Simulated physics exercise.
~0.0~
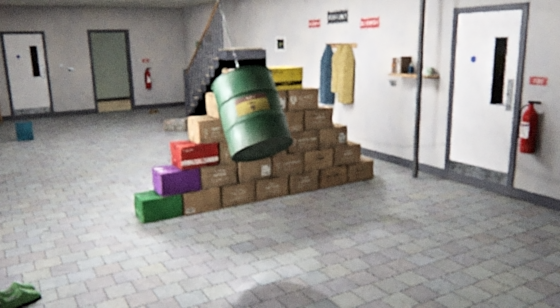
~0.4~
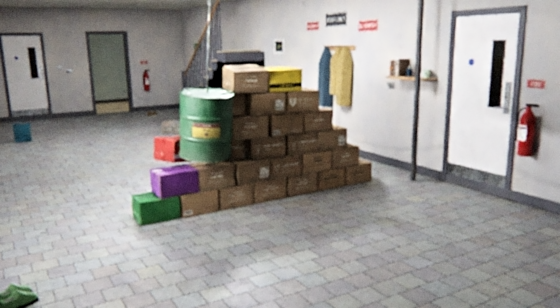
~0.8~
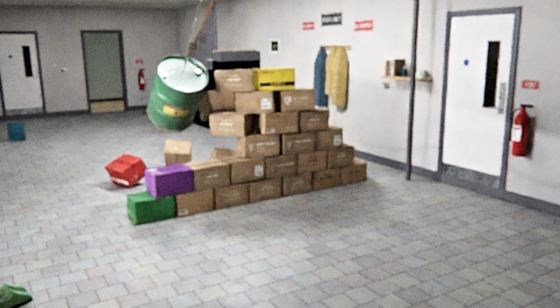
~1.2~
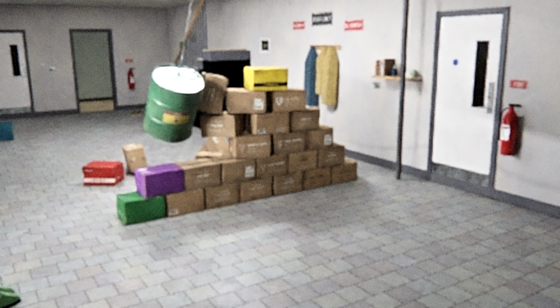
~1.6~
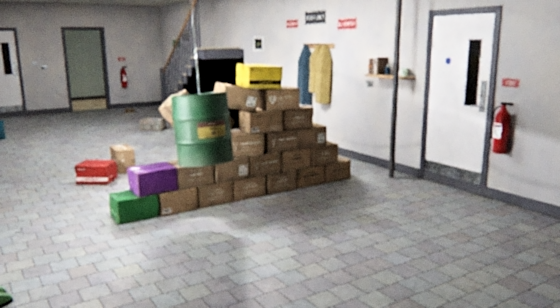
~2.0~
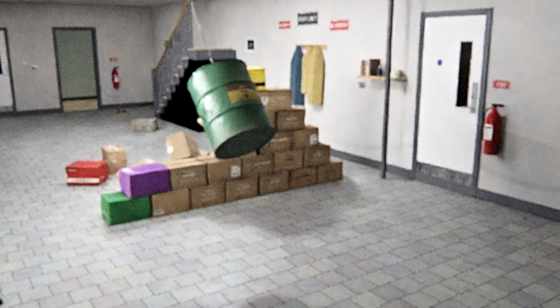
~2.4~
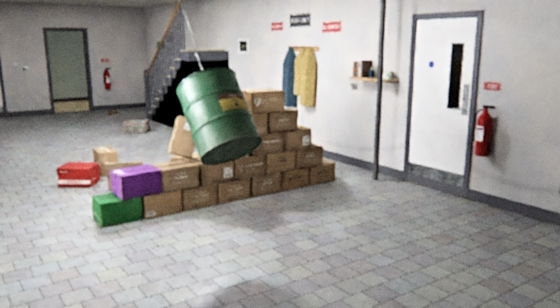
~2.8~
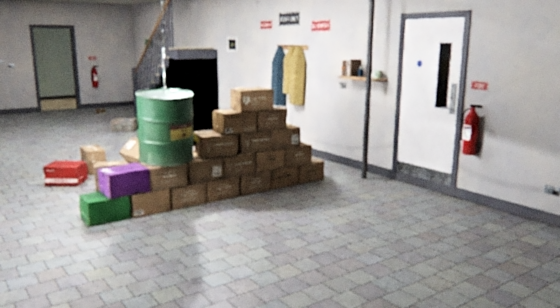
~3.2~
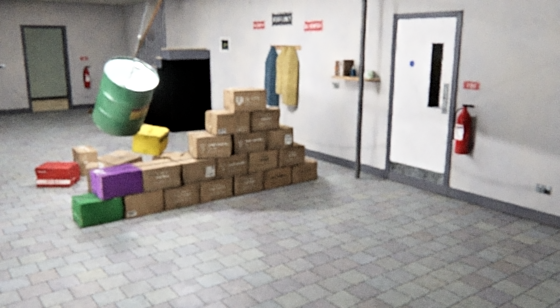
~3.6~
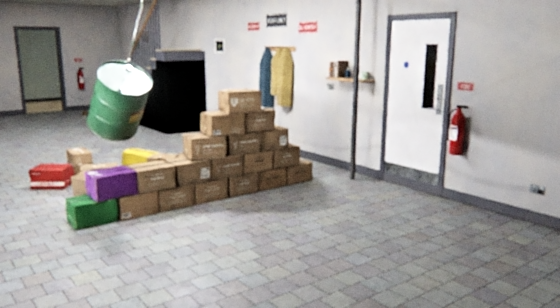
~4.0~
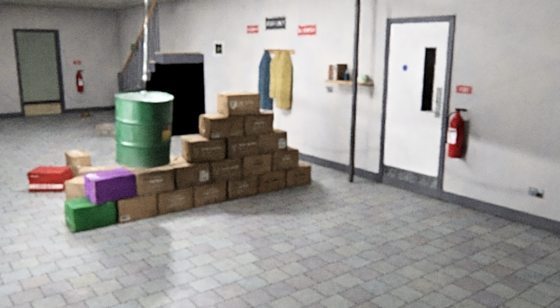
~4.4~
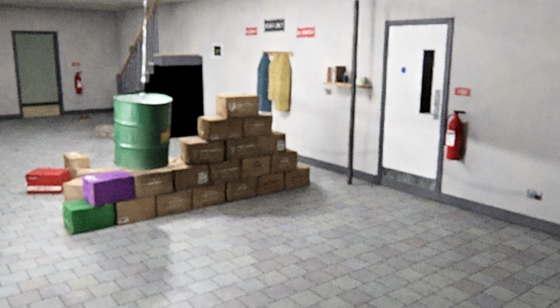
Green drum swinging repeatedly into a stepped wall of cartons, knocking red and yellow boxes down before hanging upright beside the remaining stack.
